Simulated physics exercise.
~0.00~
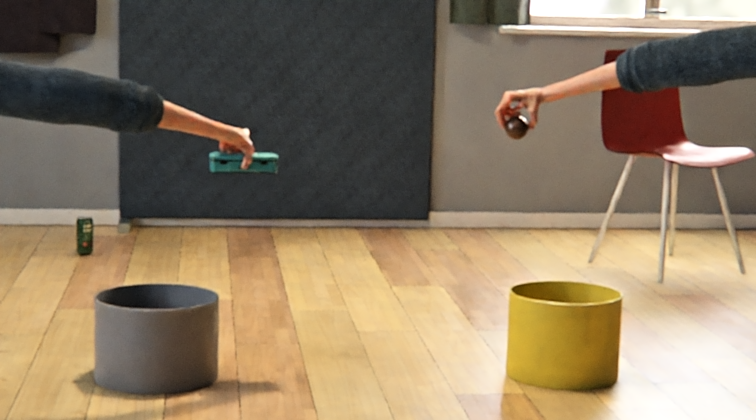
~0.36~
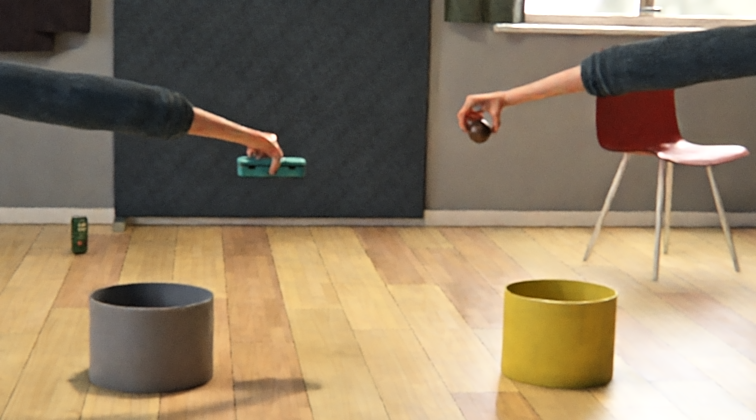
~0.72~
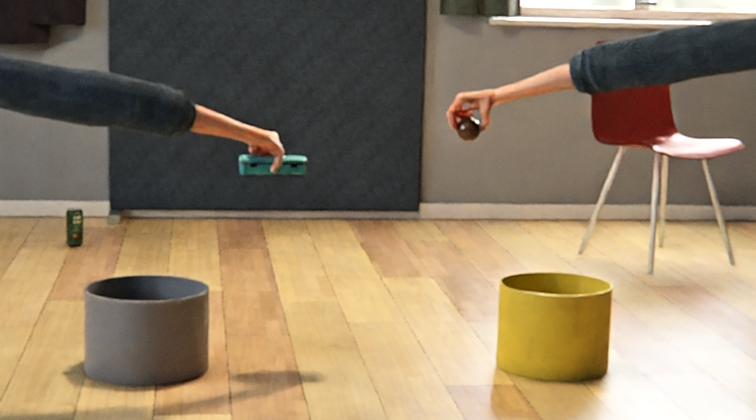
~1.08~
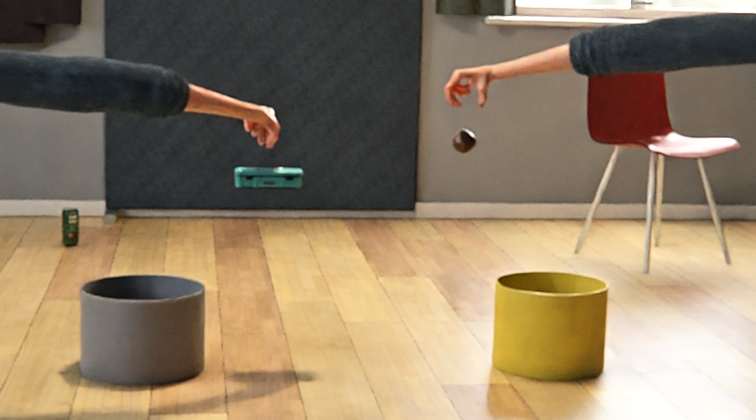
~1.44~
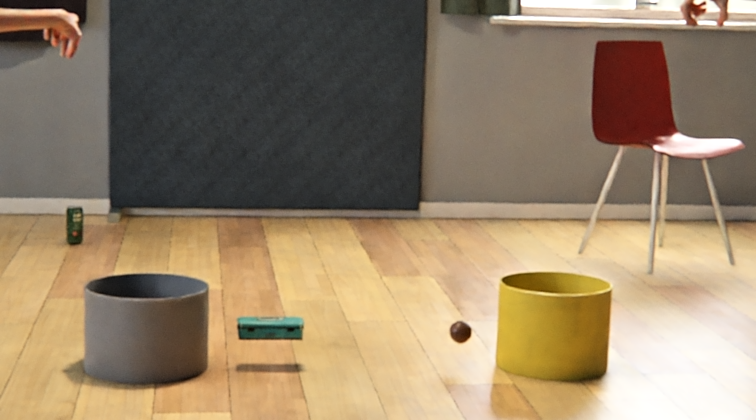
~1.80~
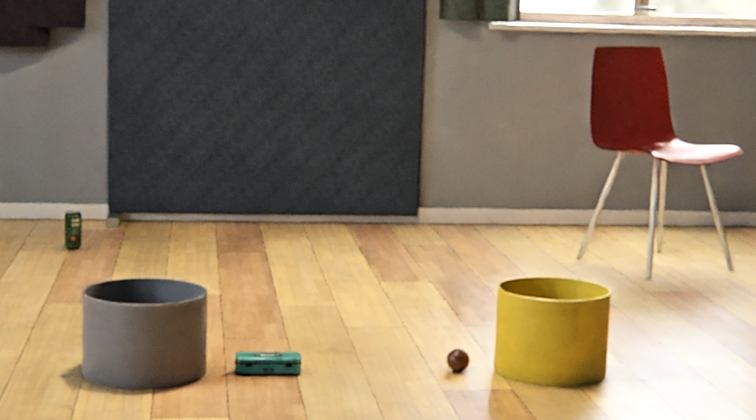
In a room with a light wooden floor, seen from the front by a slightly swaying camera, a grey bin stands on the left and a yellow bucket on the right. Behind them are a dark panel, a small green can and a red chair. Two arms in dark sleeves reach in from opposite sides, one holding a turquoise case, the other a small round brown onion. The hands move a little inward, then let go and draw back as both objects drop. The case lands on the floor right of the grey bin, and the onion lands left of the yellow bucket, both missing.
